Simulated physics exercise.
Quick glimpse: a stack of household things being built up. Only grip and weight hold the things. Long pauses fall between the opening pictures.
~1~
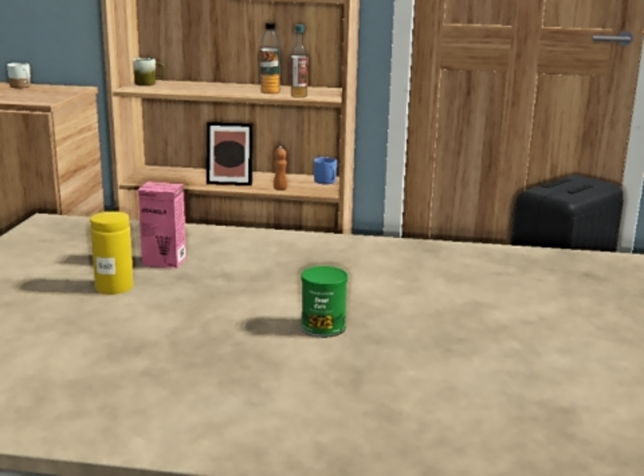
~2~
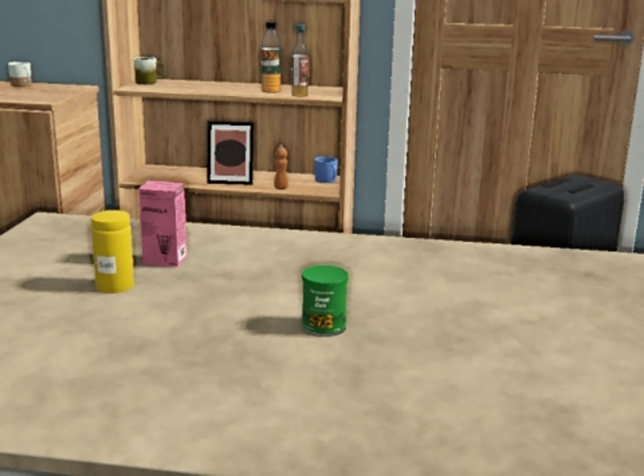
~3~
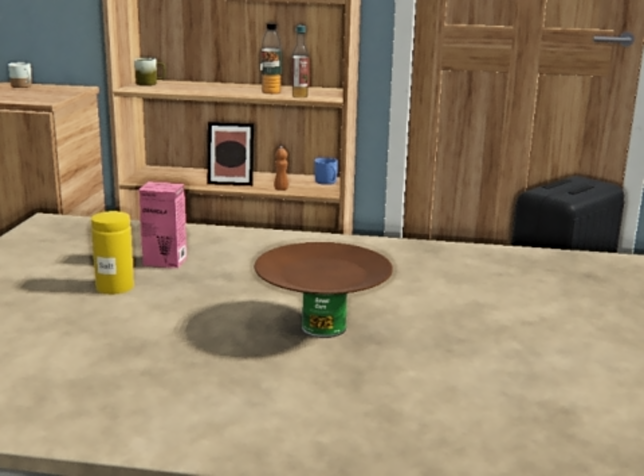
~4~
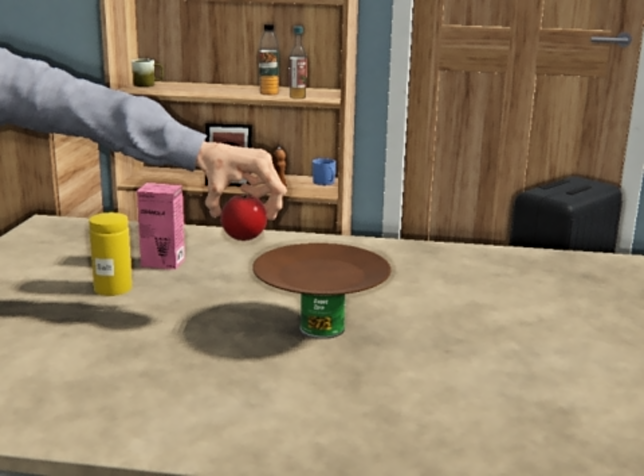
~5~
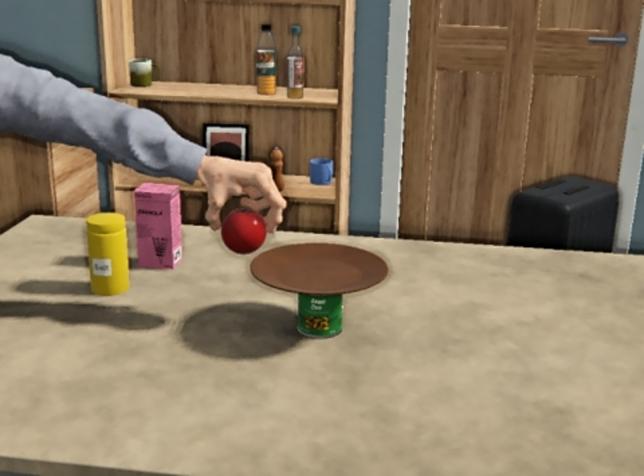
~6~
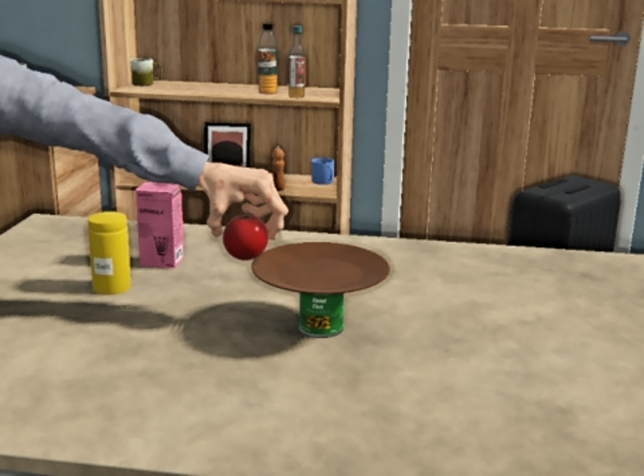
In the video, a green tin stands on a table near a yellow container and a pink box, then a brown plate appears on top. A hand reaches in from the left and lowers a red tomato slightly at the plate's left edge, still gripping it.
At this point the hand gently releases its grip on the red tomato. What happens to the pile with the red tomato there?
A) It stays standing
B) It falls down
B.
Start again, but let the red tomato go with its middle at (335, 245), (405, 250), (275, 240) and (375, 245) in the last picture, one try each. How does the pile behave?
Outcomes in order: No collapse, a collapse, no collapse, no collapse.
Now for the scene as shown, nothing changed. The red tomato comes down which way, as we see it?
It ends up further left.
Then, 0.40 s on from there, red tomato shifted a little near (230, 254).
Then, 0.50 s on from there, red tomato now fallen.
In the end, fallen, red tomato; the other 4 unmoved. At the end, from the last picture's camera, red tomato near (219, 301). The pile gives way.
